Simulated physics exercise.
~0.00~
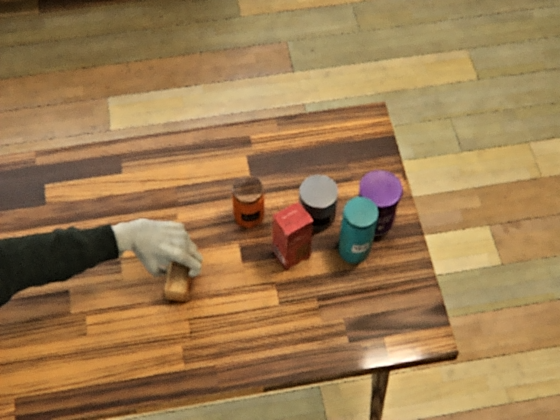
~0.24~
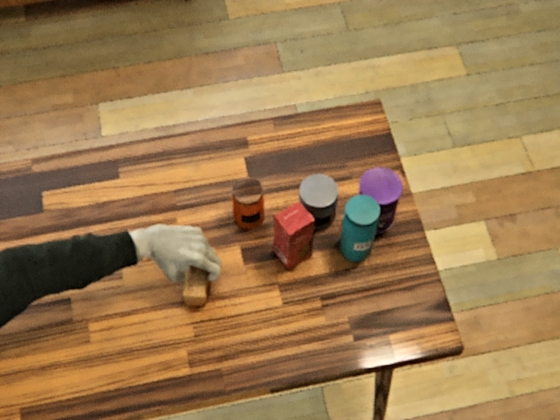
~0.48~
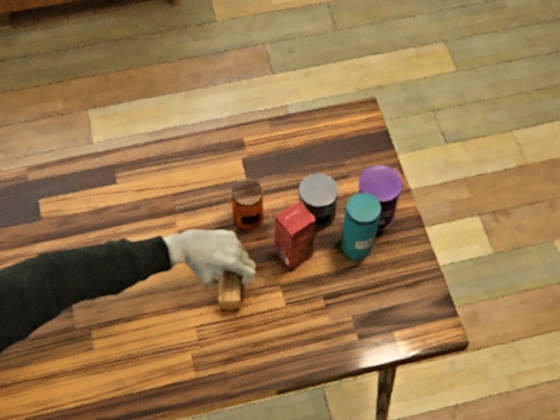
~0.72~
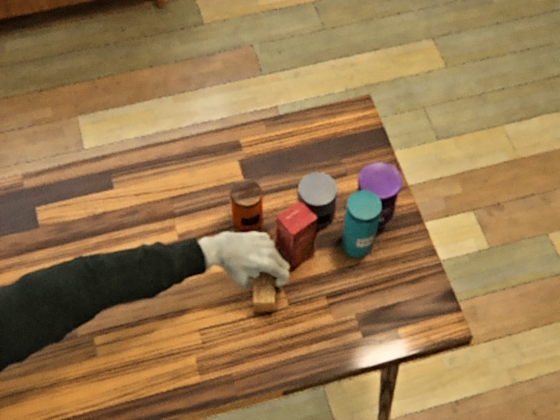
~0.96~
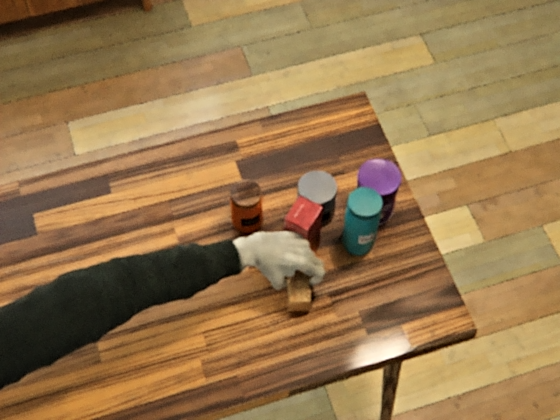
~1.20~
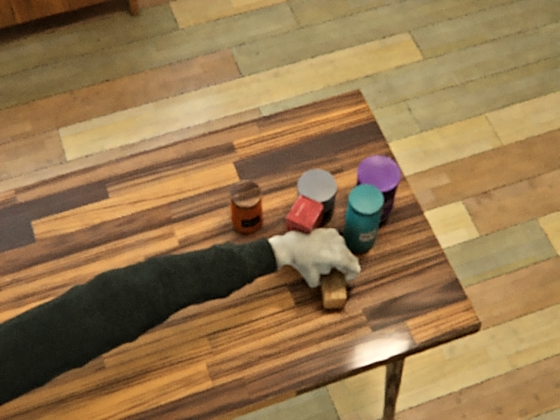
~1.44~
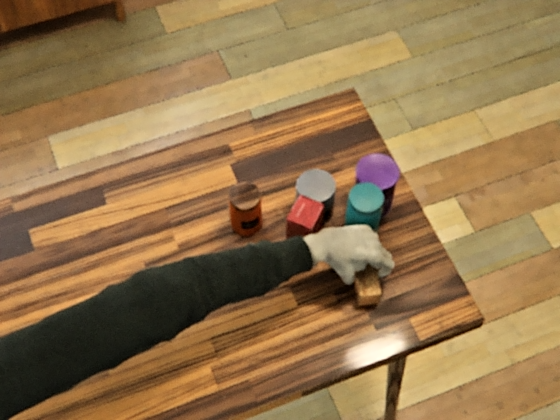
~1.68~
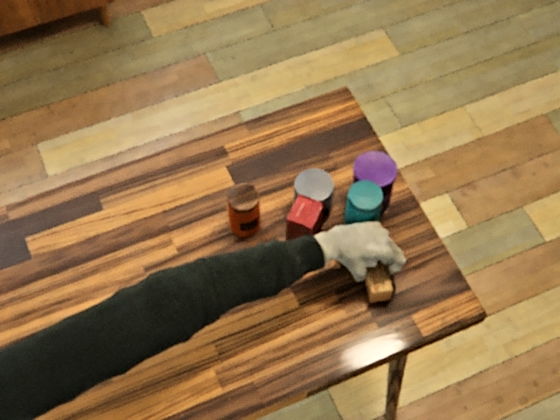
On a wooden table, a gloved hand slides a small block right past five standing containers.
